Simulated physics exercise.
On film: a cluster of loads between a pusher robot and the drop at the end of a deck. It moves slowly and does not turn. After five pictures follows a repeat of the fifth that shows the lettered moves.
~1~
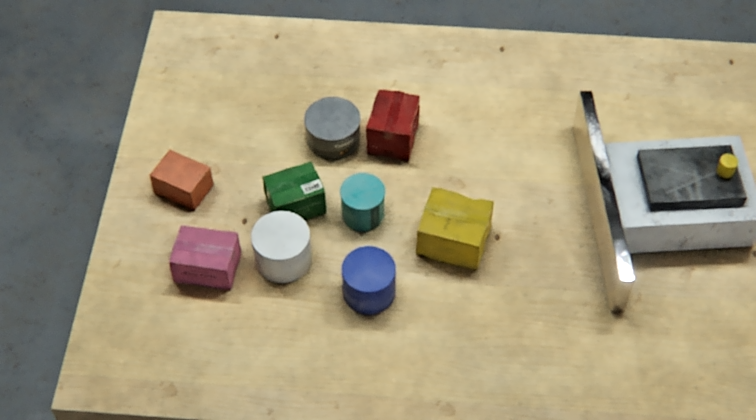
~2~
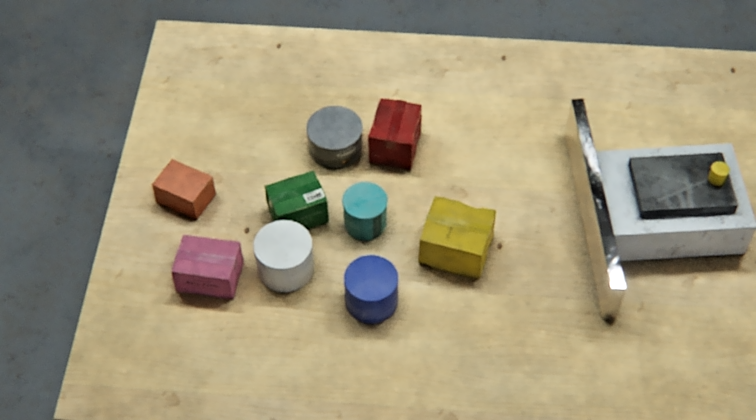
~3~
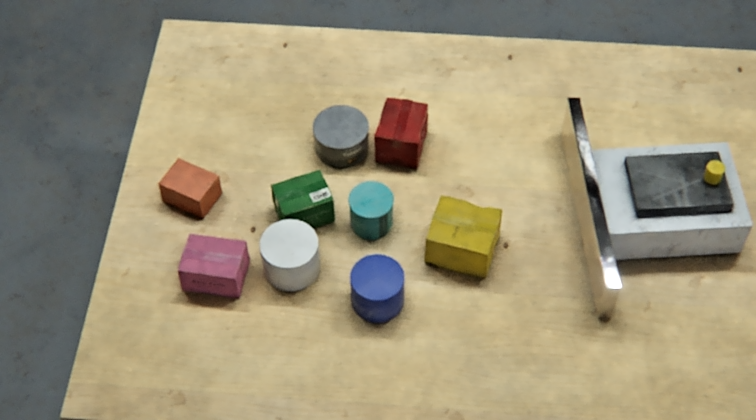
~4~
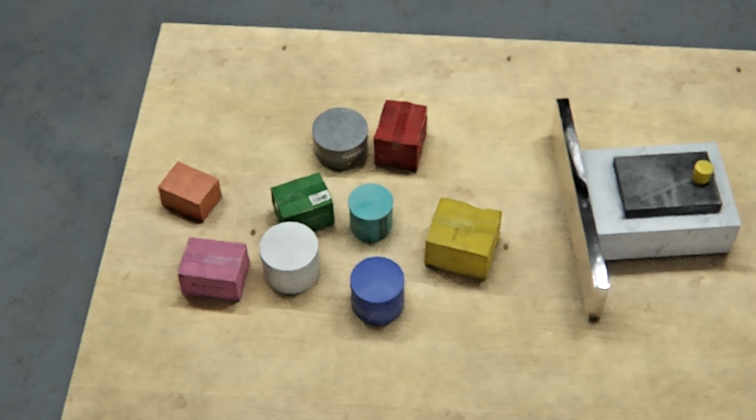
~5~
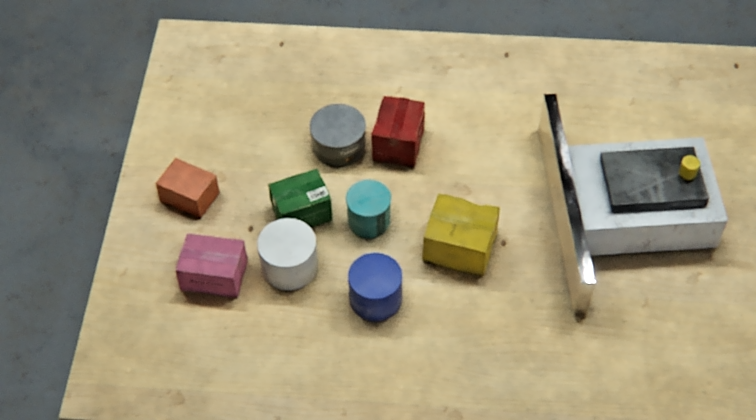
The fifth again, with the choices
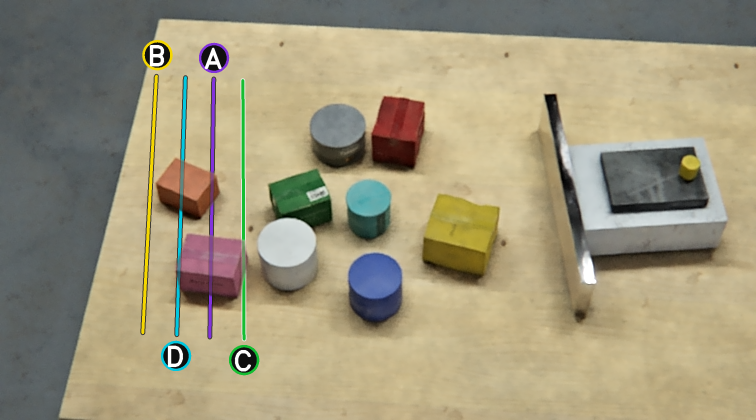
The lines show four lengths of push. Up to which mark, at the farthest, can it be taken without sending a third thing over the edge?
It should halt at A.
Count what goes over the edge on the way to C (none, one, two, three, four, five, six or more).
The count is none.
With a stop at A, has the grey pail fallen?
By then, no.
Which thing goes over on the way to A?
It is the orange crate.
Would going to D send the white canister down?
By then, yes.
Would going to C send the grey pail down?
No.
On the copy, A at (212, 198); B at (150, 194); C at (243, 200); D at (181, 196).
On A. First, robot (516, 171); yellow box (404, 241); turquoise pail (358, 204).
Then, robot (388, 164); pink box (159, 272); orange crate (181, 187).
Finally, robot (289, 159); orange crate over the edge; pink box (89, 296); one fallen.
By contrast, B drops five; C is within the limit but short; D drops four.
